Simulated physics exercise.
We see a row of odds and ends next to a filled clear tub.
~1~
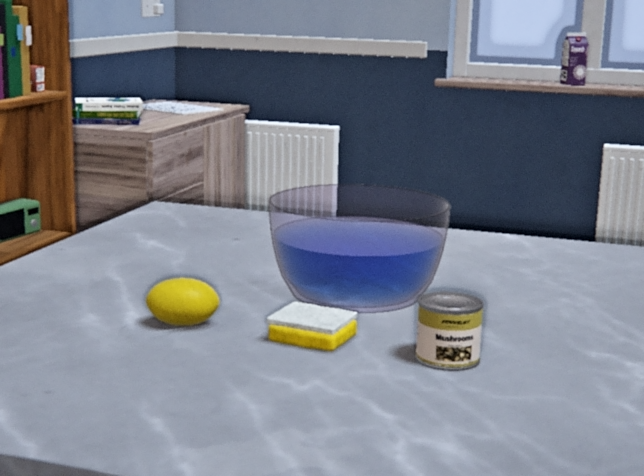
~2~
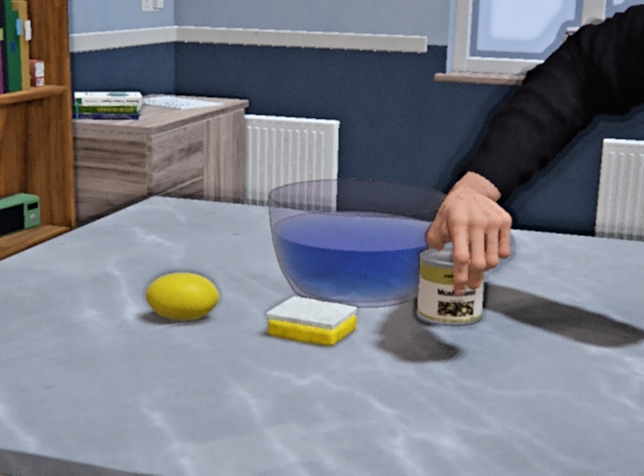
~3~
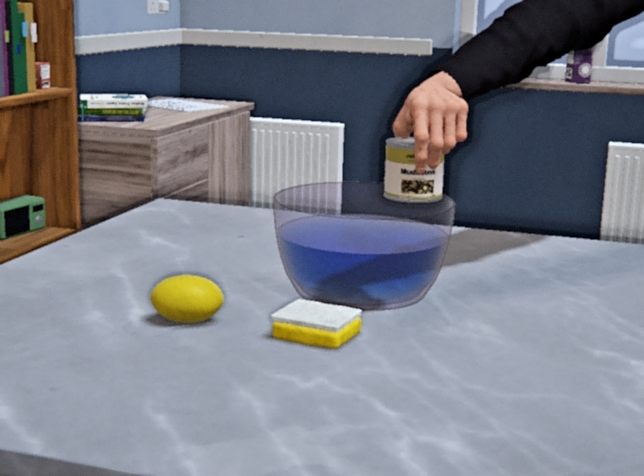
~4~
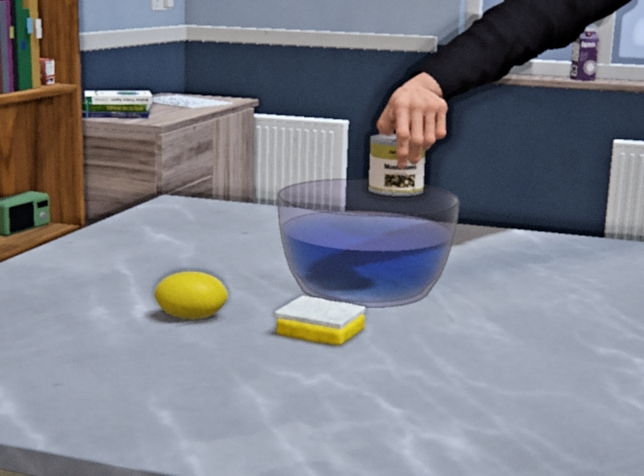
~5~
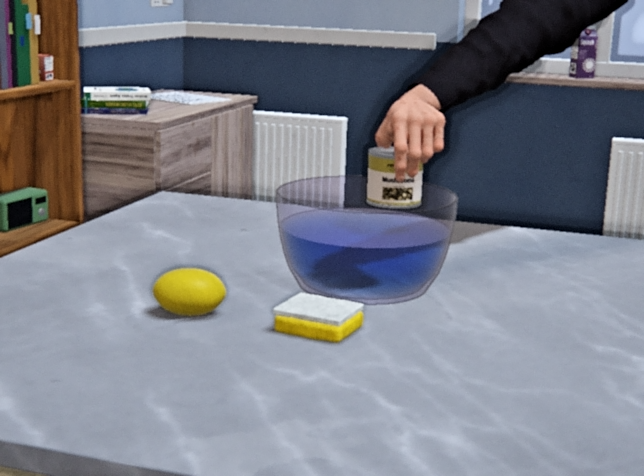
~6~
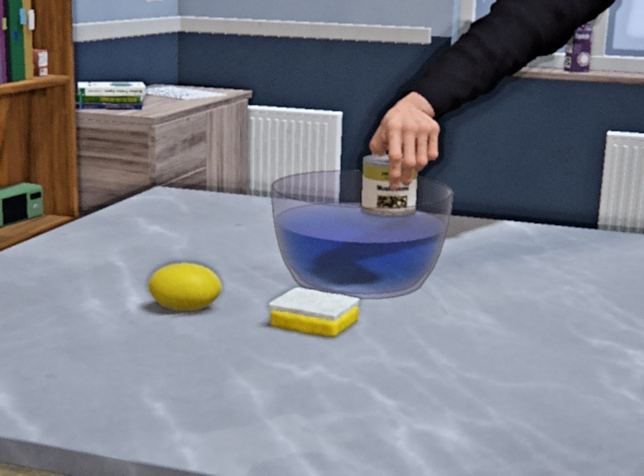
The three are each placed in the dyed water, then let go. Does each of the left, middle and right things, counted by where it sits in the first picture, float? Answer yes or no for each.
Left - yes, middle - yes, right - no.
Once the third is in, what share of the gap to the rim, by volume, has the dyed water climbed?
Together they use up roughly 24 %.
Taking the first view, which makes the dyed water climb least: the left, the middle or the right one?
That'd be the central item.
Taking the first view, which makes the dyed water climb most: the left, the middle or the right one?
The third item in the row.
Shortly, the tin of food ends at the bottom.
Then, the sponge bobs at the top.
At the finish, the lemon bobs at the top; afloat, lemon and sponge.
